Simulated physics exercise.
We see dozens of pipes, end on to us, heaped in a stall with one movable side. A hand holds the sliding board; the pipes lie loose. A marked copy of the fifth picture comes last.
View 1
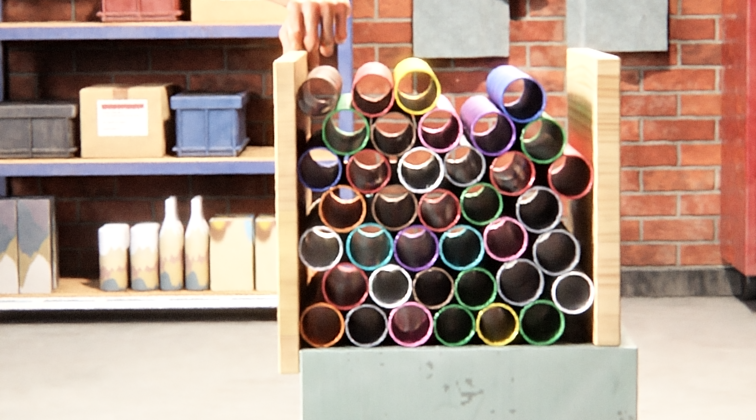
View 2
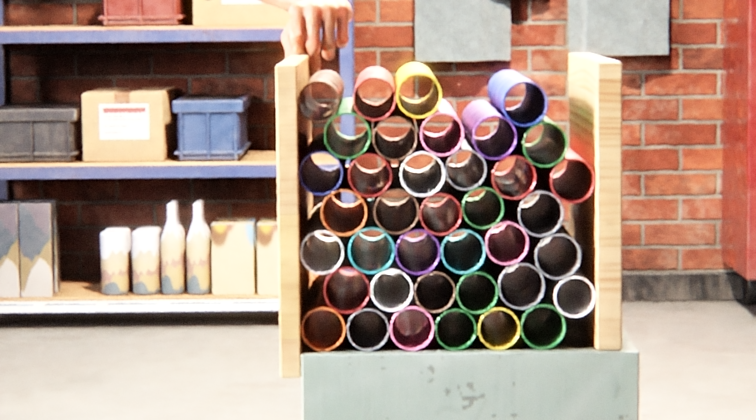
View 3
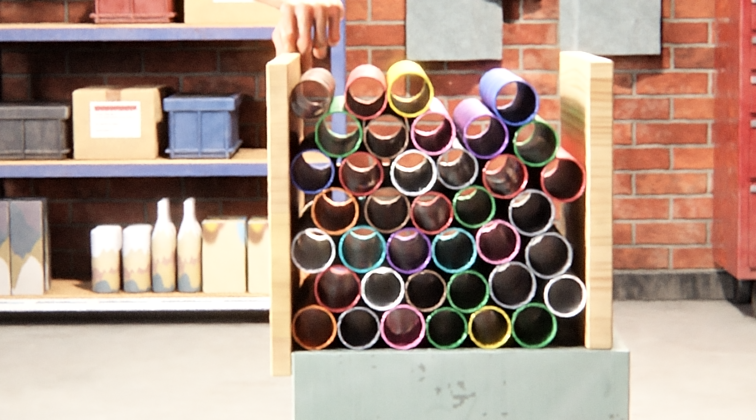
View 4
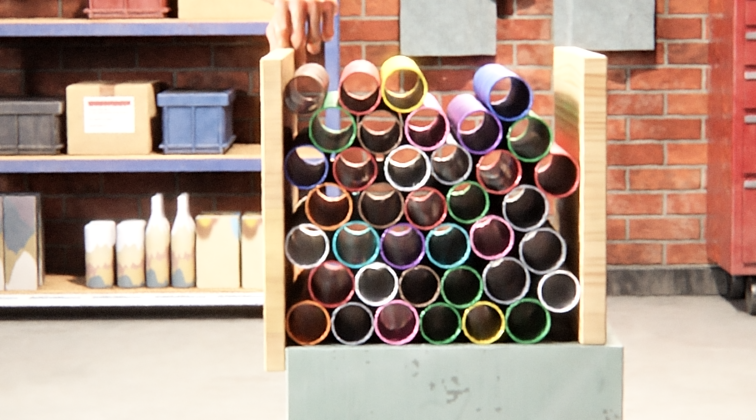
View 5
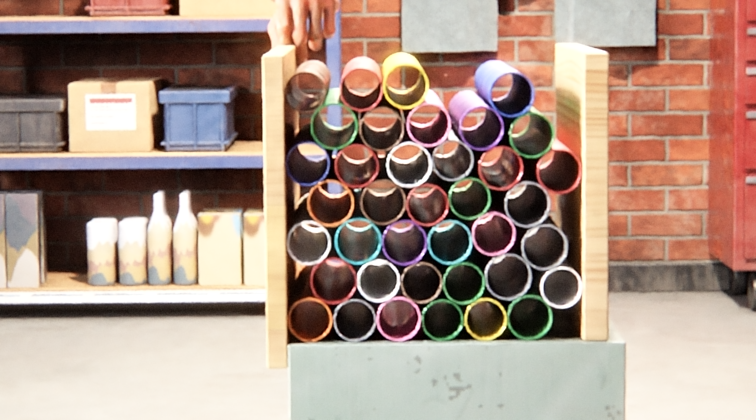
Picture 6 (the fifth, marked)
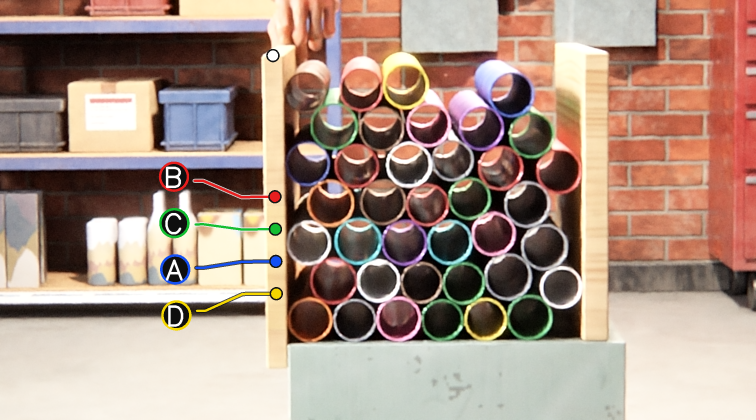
The clip opens on a stack of loose, colourful pipes, seen end-on between two upright wooden boards, with a hand at the top of the left board. The whole view shifts slightly down, then left and back up, while the hand stays in place and the pipes keep their arrangement.
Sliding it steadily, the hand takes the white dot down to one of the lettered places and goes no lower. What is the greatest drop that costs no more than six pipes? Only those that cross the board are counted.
Lower it to A and no more.
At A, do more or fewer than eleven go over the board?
At A, fewer than eleven.
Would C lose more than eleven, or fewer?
Fewer than eleven.
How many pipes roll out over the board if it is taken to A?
With A, four.
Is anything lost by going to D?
Yes, at D.
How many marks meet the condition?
The number is three.
On the marked copy, A at (275, 261); B at (275, 197); C at (275, 229); D at (276, 294); the white dot at (273, 56).
Taking A. A third of the way, top of the board (285, 144).
Two thirds of the way, top of the board (286, 242).
When it is over, top of the board (287, 260), four out over the board.
As for the rest, B one out over the board; C four out over the board; D more than six out over the board.
